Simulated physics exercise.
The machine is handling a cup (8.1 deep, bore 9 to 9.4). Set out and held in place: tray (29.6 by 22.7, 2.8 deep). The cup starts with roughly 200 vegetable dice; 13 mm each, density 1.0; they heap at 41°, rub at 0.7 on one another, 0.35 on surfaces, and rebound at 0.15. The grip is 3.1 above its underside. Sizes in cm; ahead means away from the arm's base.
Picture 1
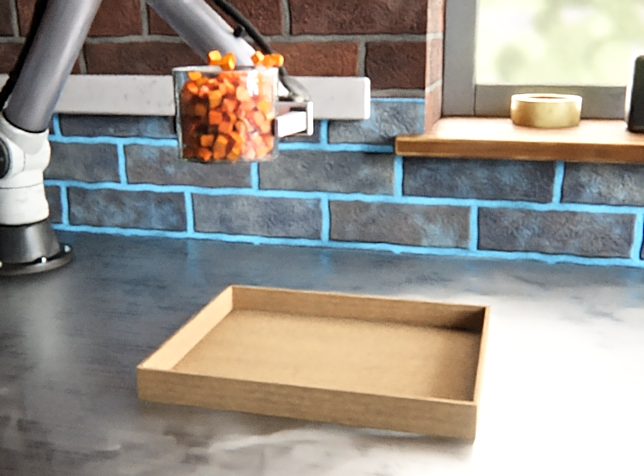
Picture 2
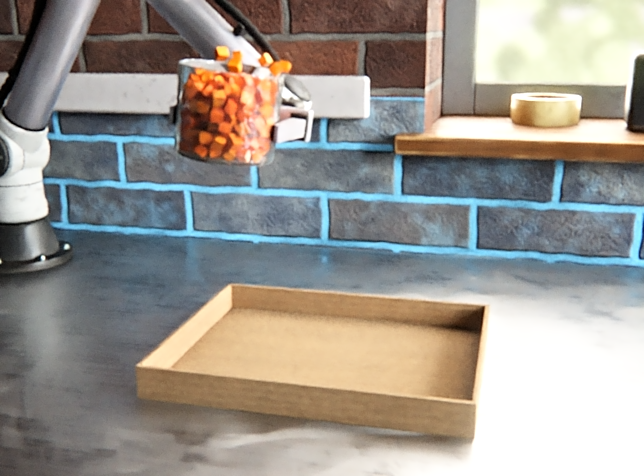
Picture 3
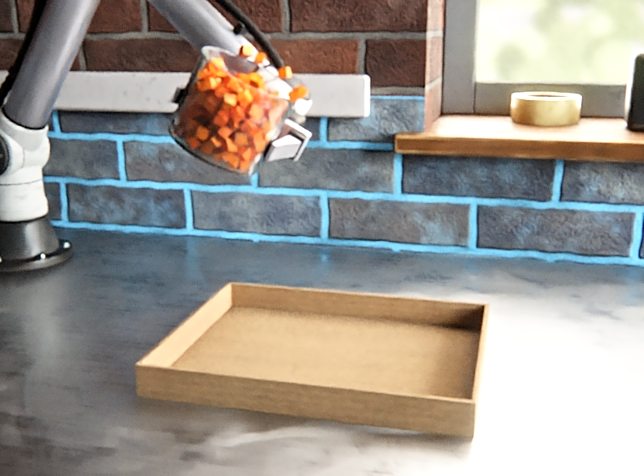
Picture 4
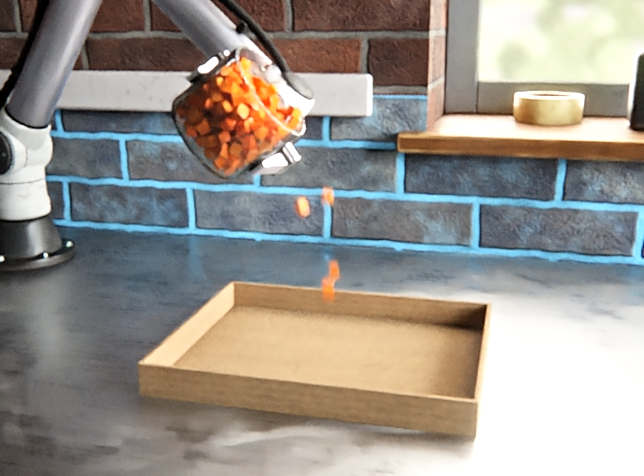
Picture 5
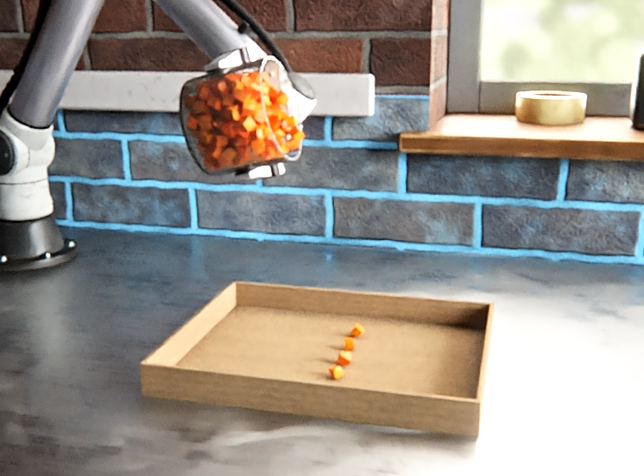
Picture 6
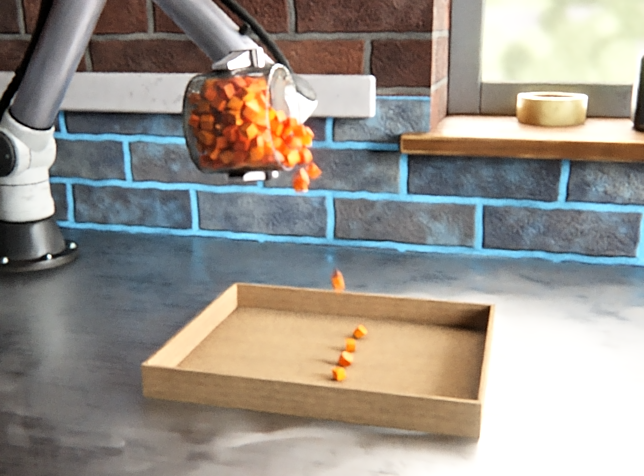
A robot arm held a clear cup heaped with orange vegetable dice above a shallow wooden tray and tilted it steadily rightward; four pieces dropped into the tray, then more tumbled from the cup.
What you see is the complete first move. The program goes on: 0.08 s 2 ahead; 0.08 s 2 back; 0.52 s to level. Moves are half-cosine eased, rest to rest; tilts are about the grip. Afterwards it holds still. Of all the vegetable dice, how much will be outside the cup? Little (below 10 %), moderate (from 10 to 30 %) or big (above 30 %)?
Share outside the cup: Big (above 30 %).
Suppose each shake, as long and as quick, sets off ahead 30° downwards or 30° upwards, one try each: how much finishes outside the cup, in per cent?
About 25 and 45 per cent.
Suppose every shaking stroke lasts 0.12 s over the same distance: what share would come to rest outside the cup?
In that case some 25 per cent.
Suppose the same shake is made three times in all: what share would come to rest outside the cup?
Then about 65 per cent.
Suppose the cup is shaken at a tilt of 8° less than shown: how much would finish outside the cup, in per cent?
It would be near 25 per cent.
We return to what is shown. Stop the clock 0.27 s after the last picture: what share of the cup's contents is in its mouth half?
About 55 per cent.
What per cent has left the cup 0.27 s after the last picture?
Near 35 per cent so far.
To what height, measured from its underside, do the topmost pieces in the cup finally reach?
Roughly 7.0 cm.
Then, 0.27 s later, tilted 75° forward, highest piece 25 above the table; 131 in the cup, 30 in the tray, 36 in flight or on a rim.
Then, 0.54 s later, tilted 13° forward, highest piece 29 above the table; 120 in the cup, 75 in the tray, 2 in flight or on a rim.
Then, 0.88 s later, level, highest piece 27 above the table; 120 in the cup, 77 in the tray.
Then, 1.93 s later, level, highest piece 27 above the table; 120 in the cup, 77 in the tray.
At rest, 120 in the cup, 77 in the tray. That is 39 % outside the cup.
